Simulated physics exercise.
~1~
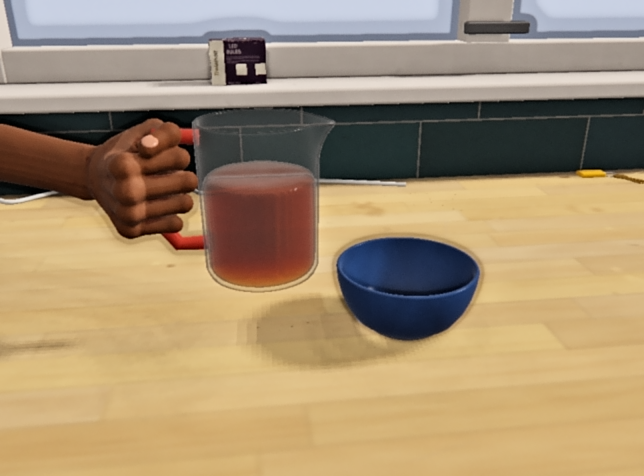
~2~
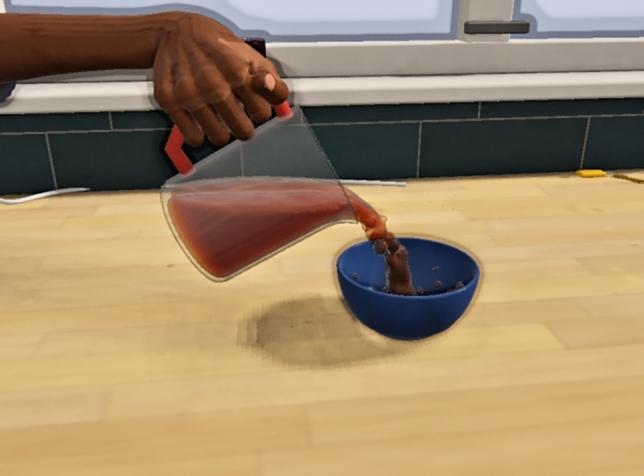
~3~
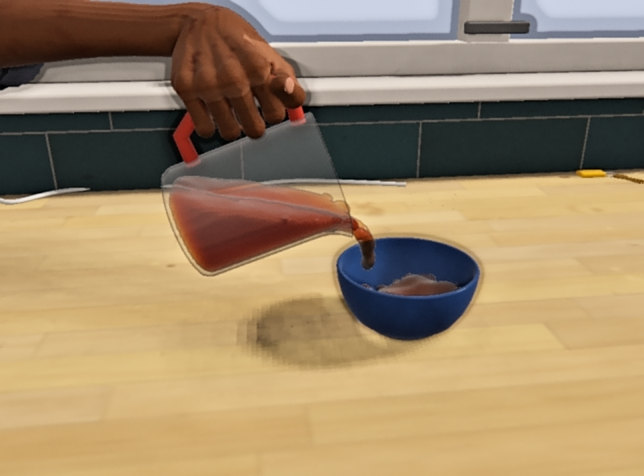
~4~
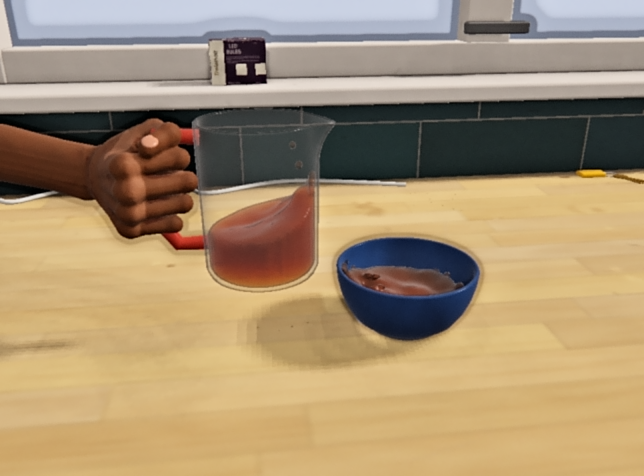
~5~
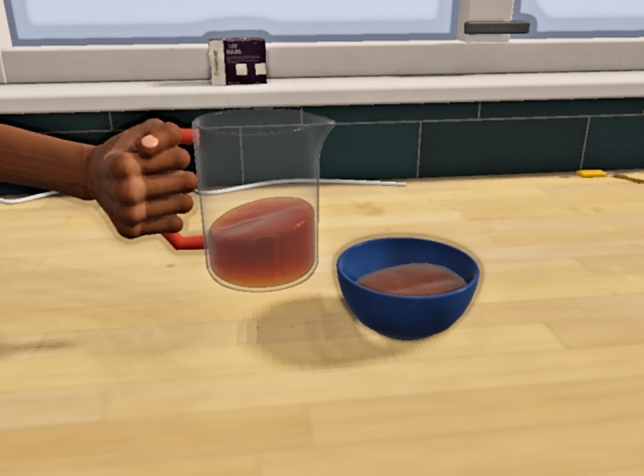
In this clip, a hand tilts a clear pitcher of reddish tea over a blue bowl on a wooden counter, pouring some in, then returns the pitcher upright, leaving tea in both the bowl and the pitcher as the liquid settles.
